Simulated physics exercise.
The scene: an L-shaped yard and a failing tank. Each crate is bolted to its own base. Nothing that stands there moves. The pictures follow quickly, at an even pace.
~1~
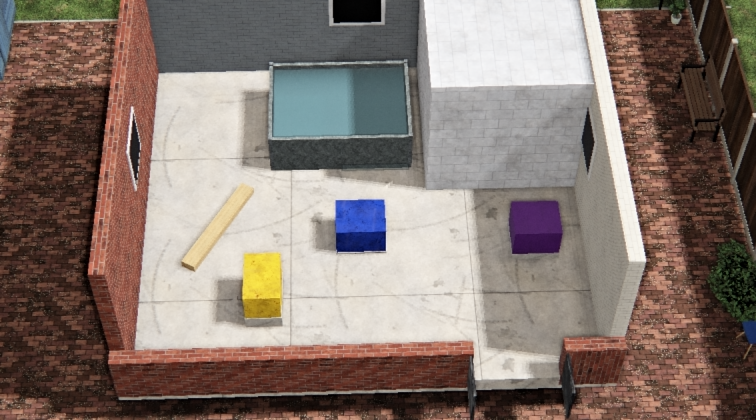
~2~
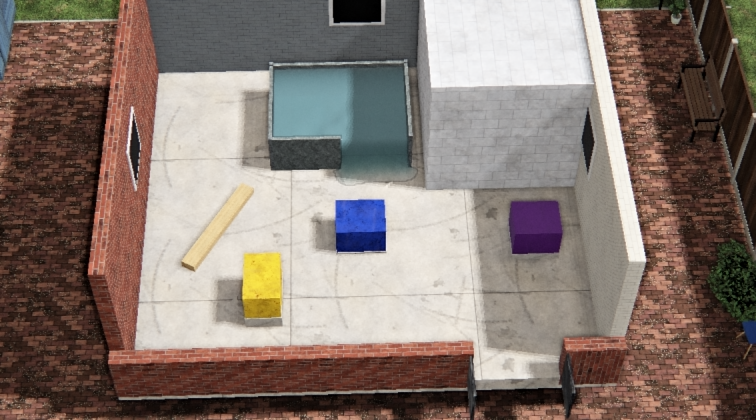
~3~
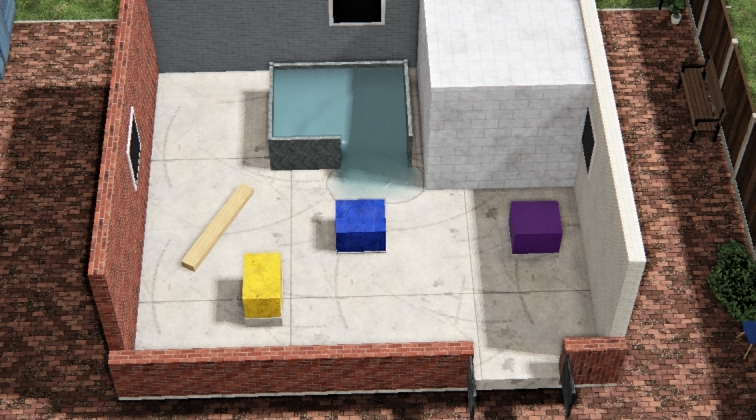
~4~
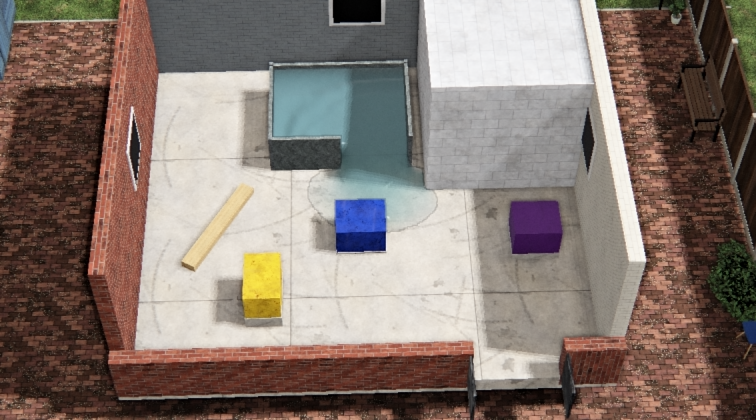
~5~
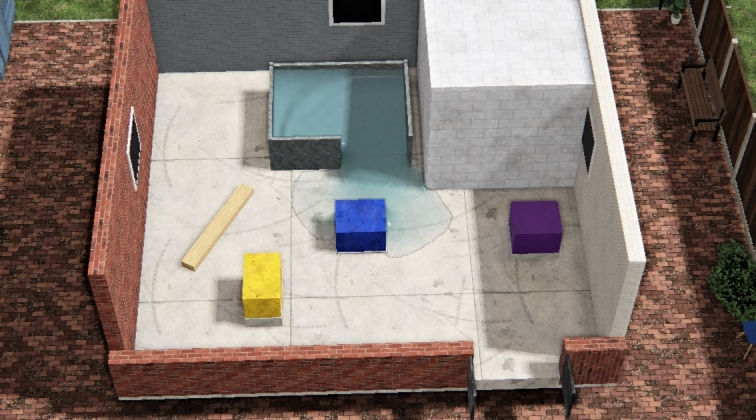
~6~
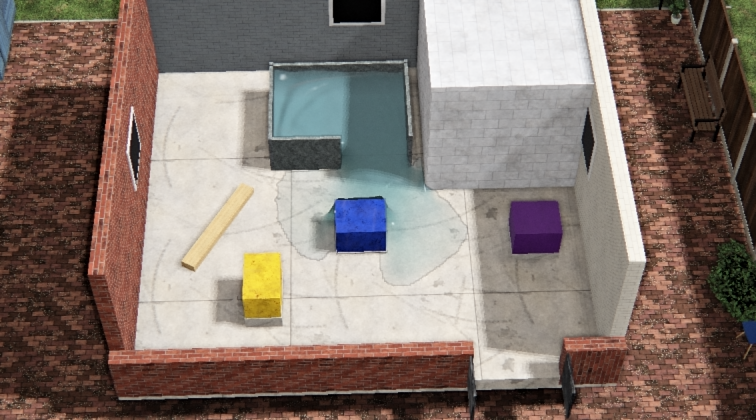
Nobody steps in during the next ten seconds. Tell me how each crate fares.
In the end: The yellow crate escapes dry; the purple crate is wetted; the blue crate is wetted.
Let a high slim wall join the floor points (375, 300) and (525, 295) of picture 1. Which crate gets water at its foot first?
I say the blue-painted one.
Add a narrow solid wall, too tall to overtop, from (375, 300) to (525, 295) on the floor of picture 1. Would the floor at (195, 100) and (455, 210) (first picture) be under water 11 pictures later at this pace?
One after the other: No water, wet.
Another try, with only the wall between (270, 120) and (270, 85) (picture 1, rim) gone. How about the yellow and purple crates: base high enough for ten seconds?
In short: Yellow remains dry; purple remains dry.
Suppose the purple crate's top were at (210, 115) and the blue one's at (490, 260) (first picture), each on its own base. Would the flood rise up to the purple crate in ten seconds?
My reading: Purple remains dry.
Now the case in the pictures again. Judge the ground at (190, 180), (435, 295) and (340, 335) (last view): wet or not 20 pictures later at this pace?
In turn: Under water, covered, awash.
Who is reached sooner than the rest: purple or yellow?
First comes the yellow crate.
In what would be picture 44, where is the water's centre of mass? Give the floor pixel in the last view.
At about (349, 229).
A moment on, water covers 30 % of the floor; the yellow crate water round its plinth, the purple crate not reached, the blue crate water round its plinth.
Next, water covers 50 % of the floor; the yellow crate water round its plinth, the purple crate water round its plinth, the blue crate water round its plinth.
Then, water covers 75 % of the floor; the yellow crate water round its plinth, the purple crate water round its plinth, the blue crate water round its plinth.
Later, water covers 90 % of the floor; the yellow crate water round its plinth, the purple crate water round its plinth, the blue crate water round its plinth.
In the end, water covers 100 % of the floor; the yellow crate stayed above the water, the purple crate was topped, the blue crate was topped.
